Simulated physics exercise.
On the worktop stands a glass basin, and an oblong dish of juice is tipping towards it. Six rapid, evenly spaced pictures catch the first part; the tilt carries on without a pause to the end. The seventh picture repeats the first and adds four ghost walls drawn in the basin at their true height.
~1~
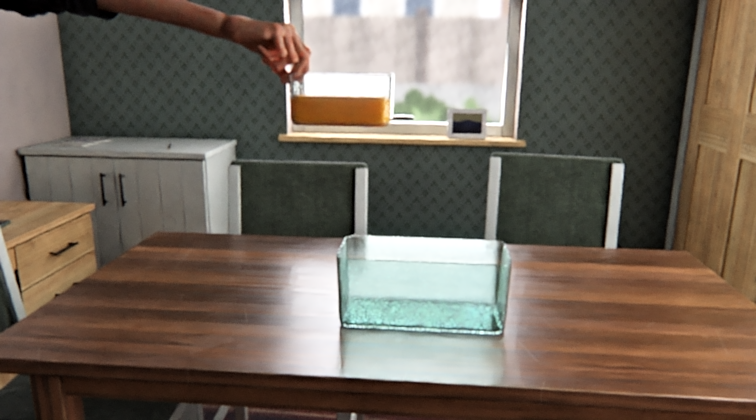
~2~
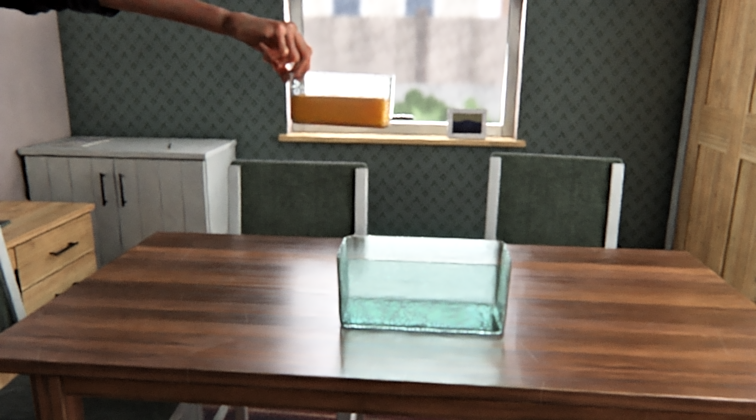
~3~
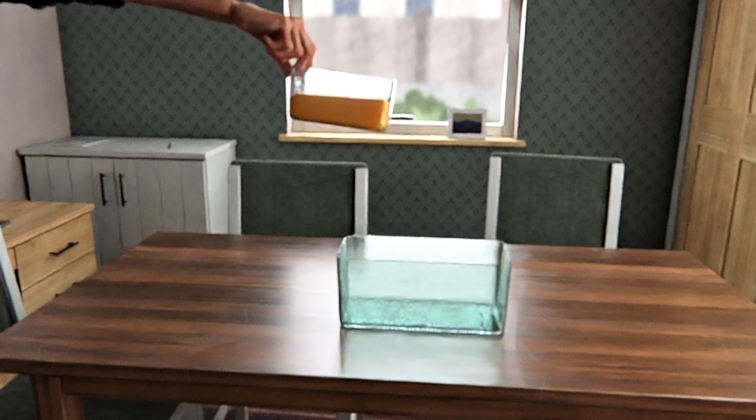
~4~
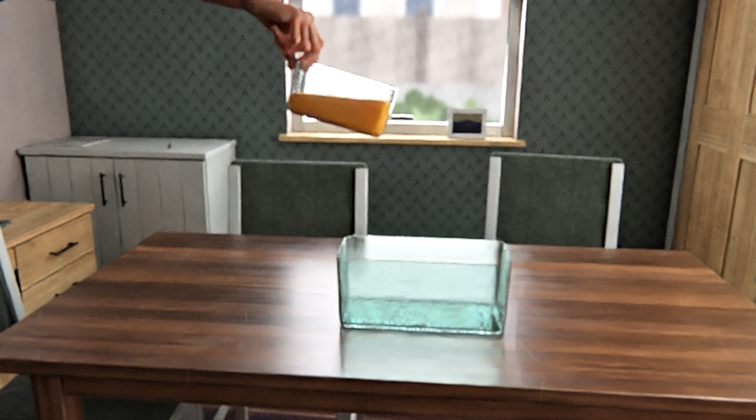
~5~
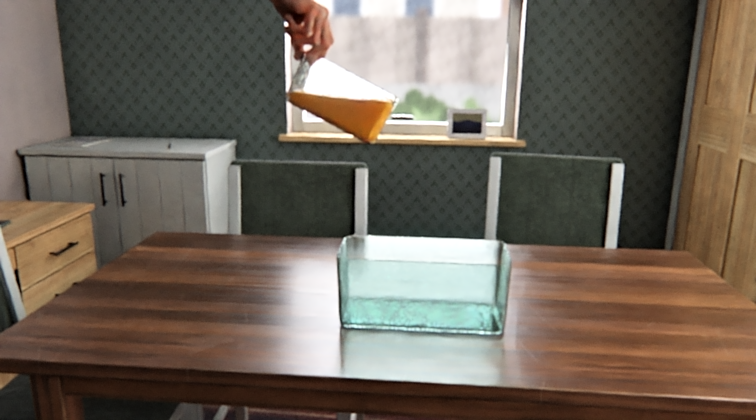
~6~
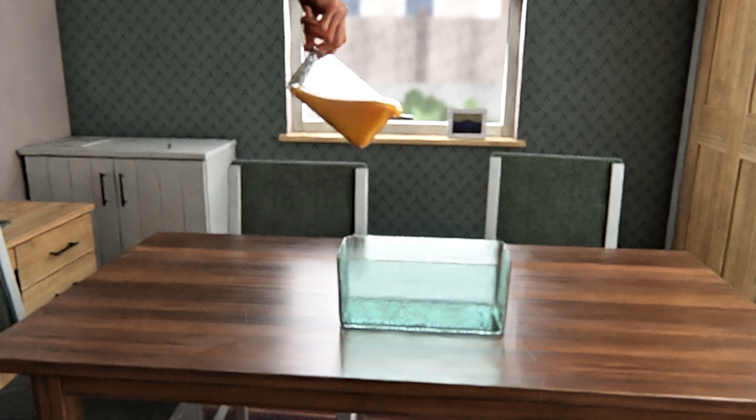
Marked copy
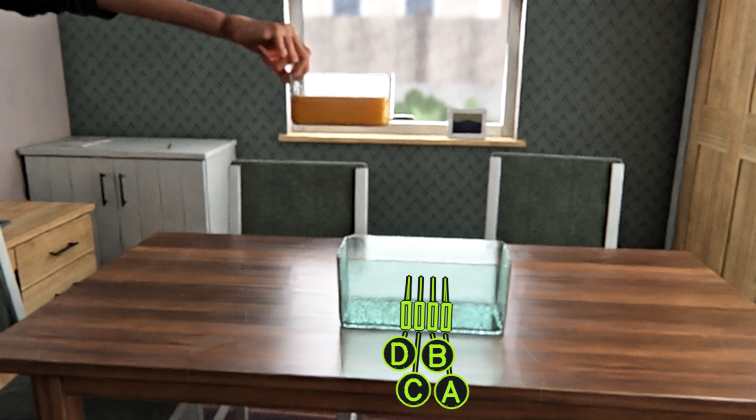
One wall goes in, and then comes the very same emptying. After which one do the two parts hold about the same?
Choose B.
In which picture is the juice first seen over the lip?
In picture 6.
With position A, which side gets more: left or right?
The left one.
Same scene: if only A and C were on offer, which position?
It is C.
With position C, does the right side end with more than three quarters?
No.
On the marked copy, A at (445, 334); B at (432, 333); C at (418, 333); D at (405, 332).
For position A, about 70 % ends left of the wall and 25 % right of it; 5 % is lost outside.
For position B, about 49 % ends left of the wall and 47 % right of it; 5 % is lost outside.
For position C, about 38 % ends left of the wall and 57 % right of it; 5 % is lost outside.
For position D, about 31 % ends left of the wall and 63 % right of it; 6 % is lost outside.
